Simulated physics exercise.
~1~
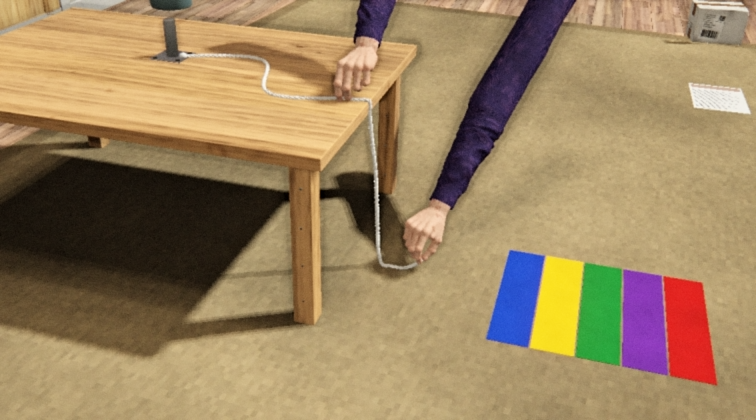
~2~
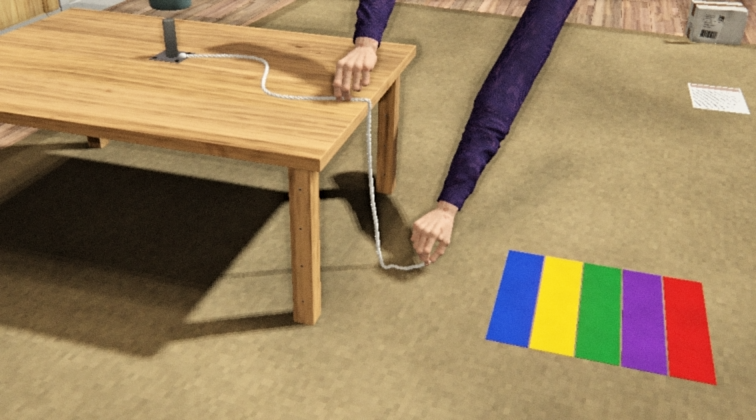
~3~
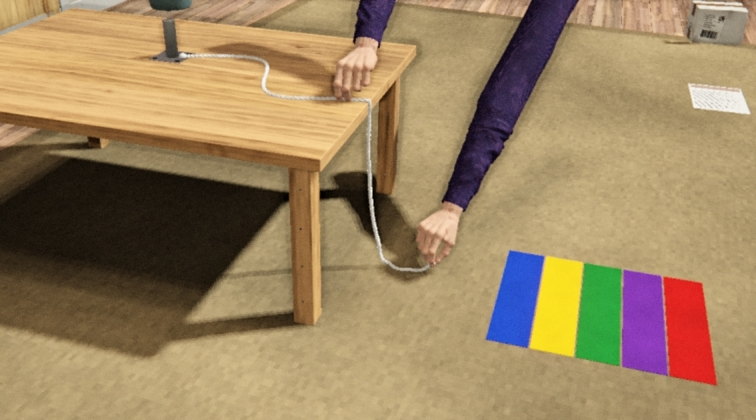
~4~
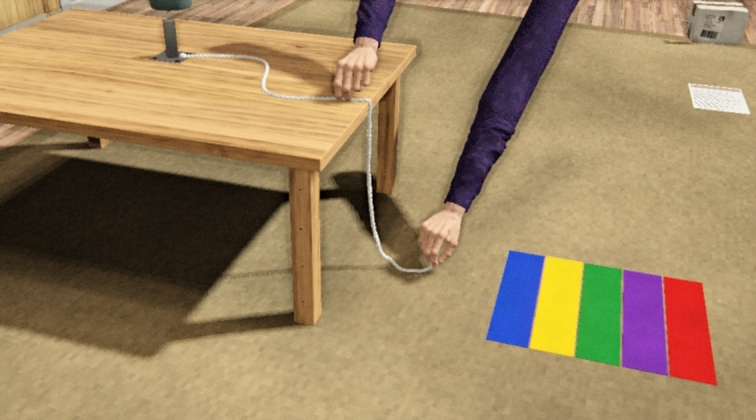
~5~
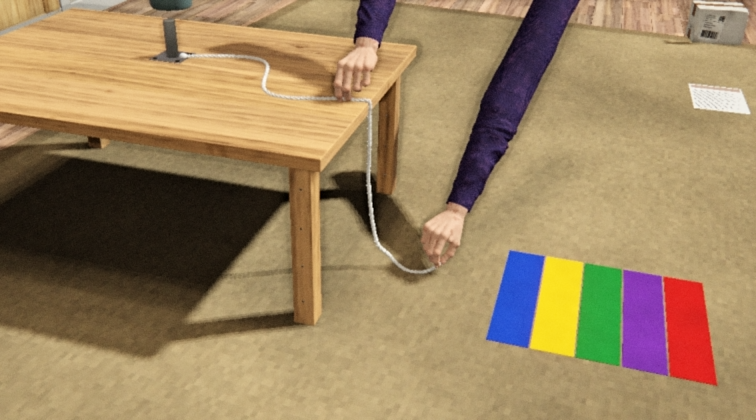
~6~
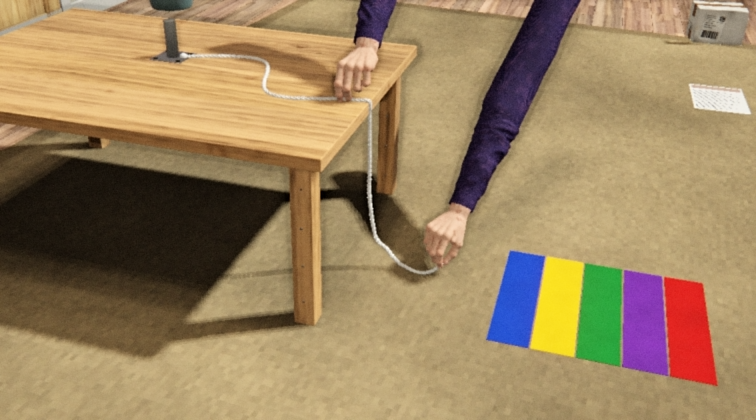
On a low wooden table's edge, one hand pins a cord while another draws its end slightly right.
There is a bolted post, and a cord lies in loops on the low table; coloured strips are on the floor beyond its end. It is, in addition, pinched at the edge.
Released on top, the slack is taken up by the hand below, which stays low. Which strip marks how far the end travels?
The green strip.
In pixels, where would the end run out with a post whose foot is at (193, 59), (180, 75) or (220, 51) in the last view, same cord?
About (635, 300), (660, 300) and (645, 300).
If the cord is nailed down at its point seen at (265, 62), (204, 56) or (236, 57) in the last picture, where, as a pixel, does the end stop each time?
First try (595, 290), second try (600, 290), third try (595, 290).
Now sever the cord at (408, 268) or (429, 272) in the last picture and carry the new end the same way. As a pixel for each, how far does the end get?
In turn, (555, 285) for the first and (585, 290) for the second.
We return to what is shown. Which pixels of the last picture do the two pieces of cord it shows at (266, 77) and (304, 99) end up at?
The first at (296, 81), the second at (372, 98).
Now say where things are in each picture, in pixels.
The first frame shows end (421, 259); blue (511, 325); yellow (554, 333); green (599, 342); purple (644, 351); red (691, 360).
The second frame shows end (430, 261); cord through (217, 56) (267, 69) (278, 96) (362, 101) (370, 175) (378, 250).
The third frame shows end (434, 262).
The fourth frame shows end (437, 263); cord through (218, 56) (267, 69) (278, 96) (362, 101) (369, 175) (380, 250).
The fifth frame shows end (439, 263).
The sixth frame shows end (442, 264); cord through (218, 56) (268, 69) (279, 97) (362, 101) (369, 175) (385, 247).
Soon after, end near (536, 280); over blue.
Then, end near (582, 289); over yellow.
At full stretch, end near (609, 293); over green. The green one.
